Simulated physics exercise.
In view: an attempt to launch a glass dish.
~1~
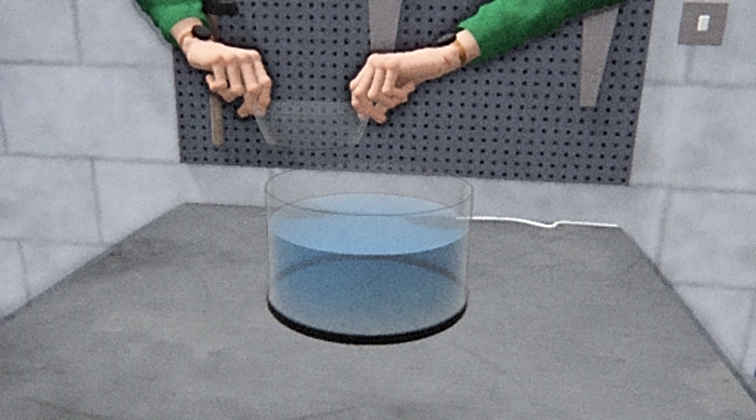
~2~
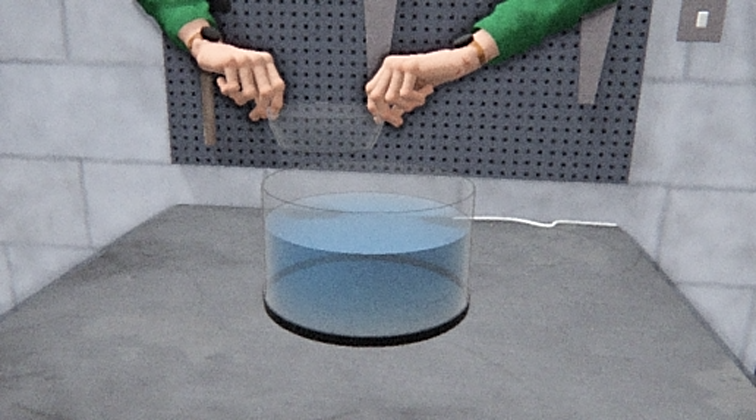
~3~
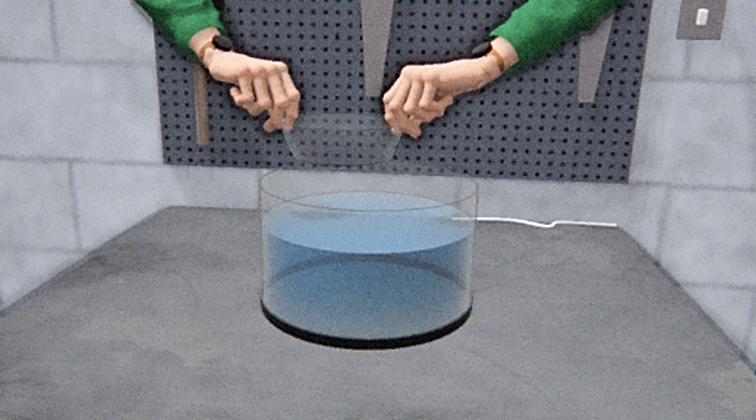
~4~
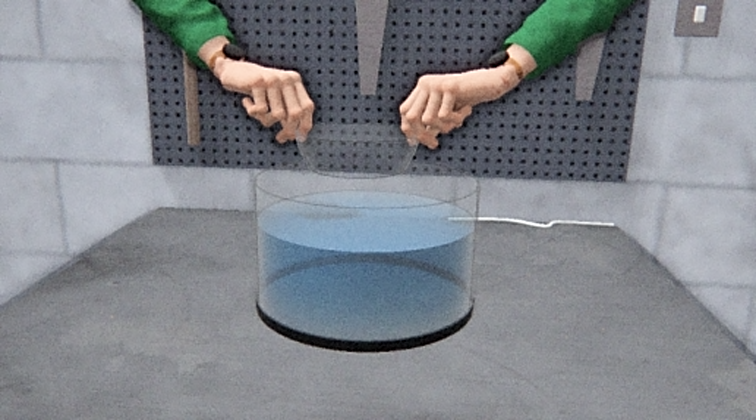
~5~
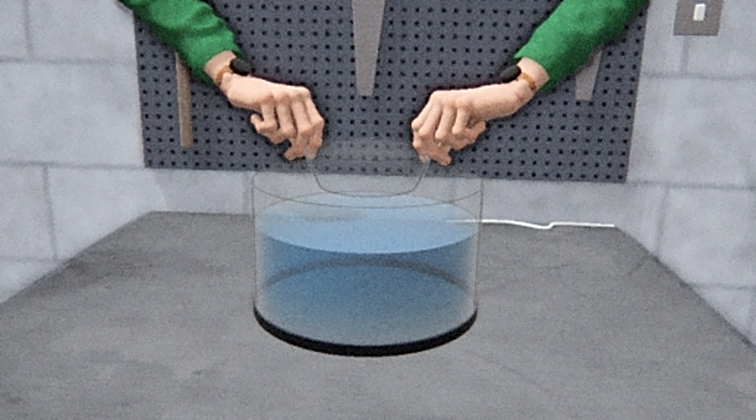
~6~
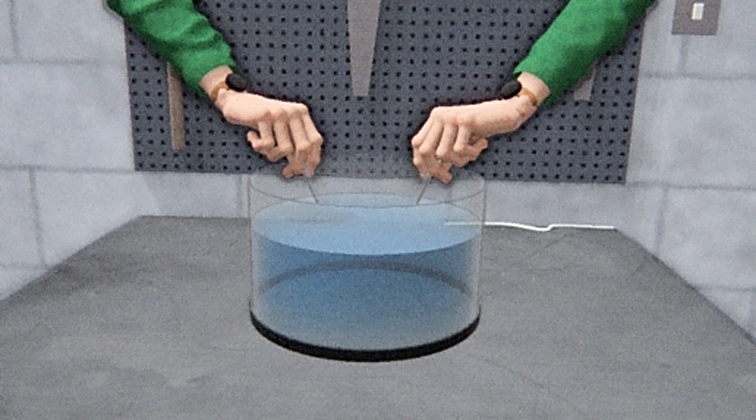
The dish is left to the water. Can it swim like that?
Once free, it rides on the surface.
Next, the dish dips into the water.
After that, it bobs and steadies.
Finally, the dish floats with most of its side showing.
